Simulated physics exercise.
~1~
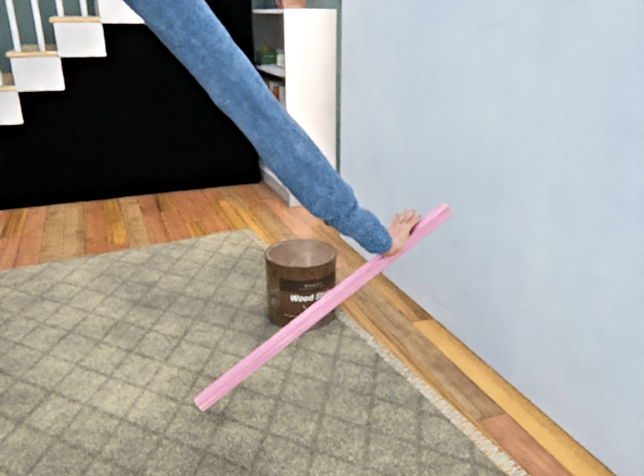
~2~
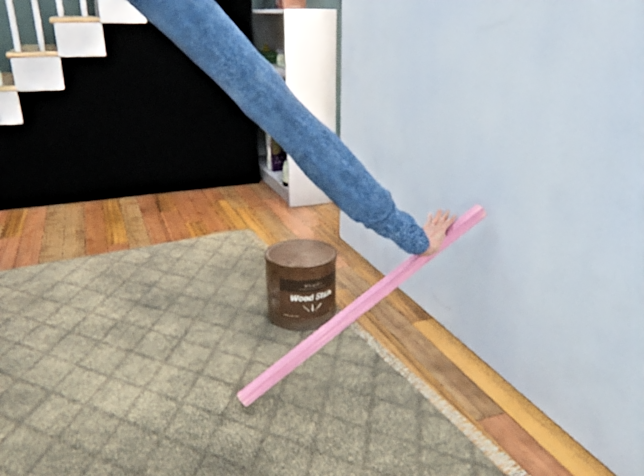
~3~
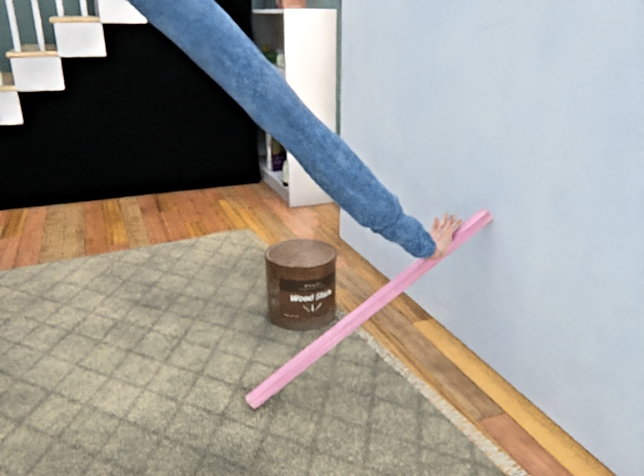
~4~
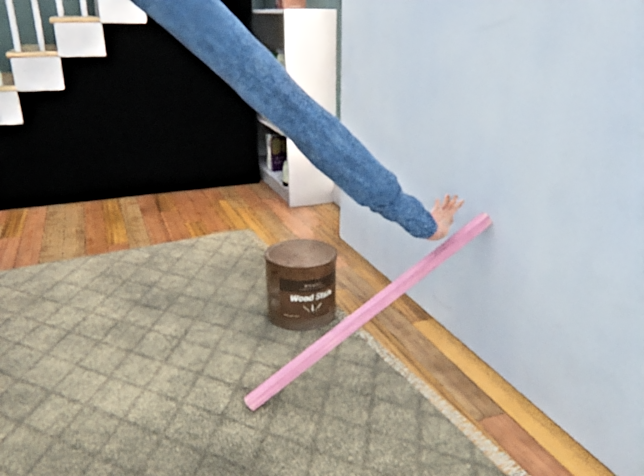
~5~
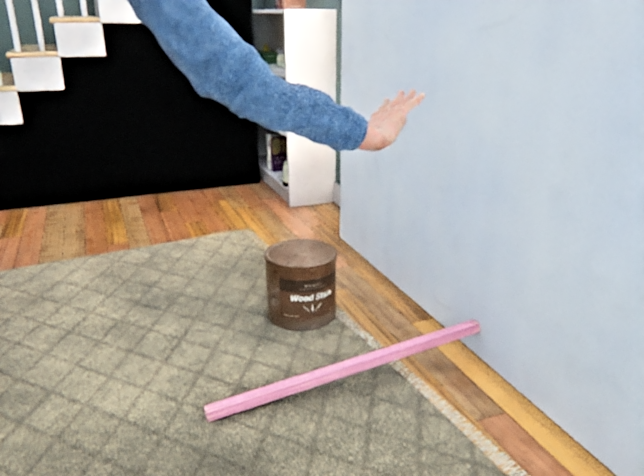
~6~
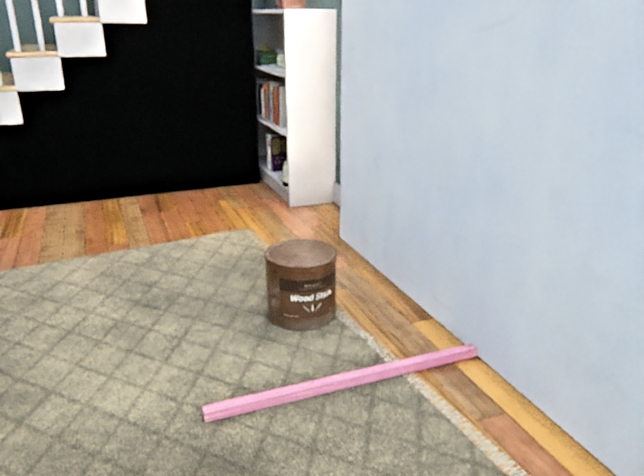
A pink pole leaned against the wall by a hand slides down once released.
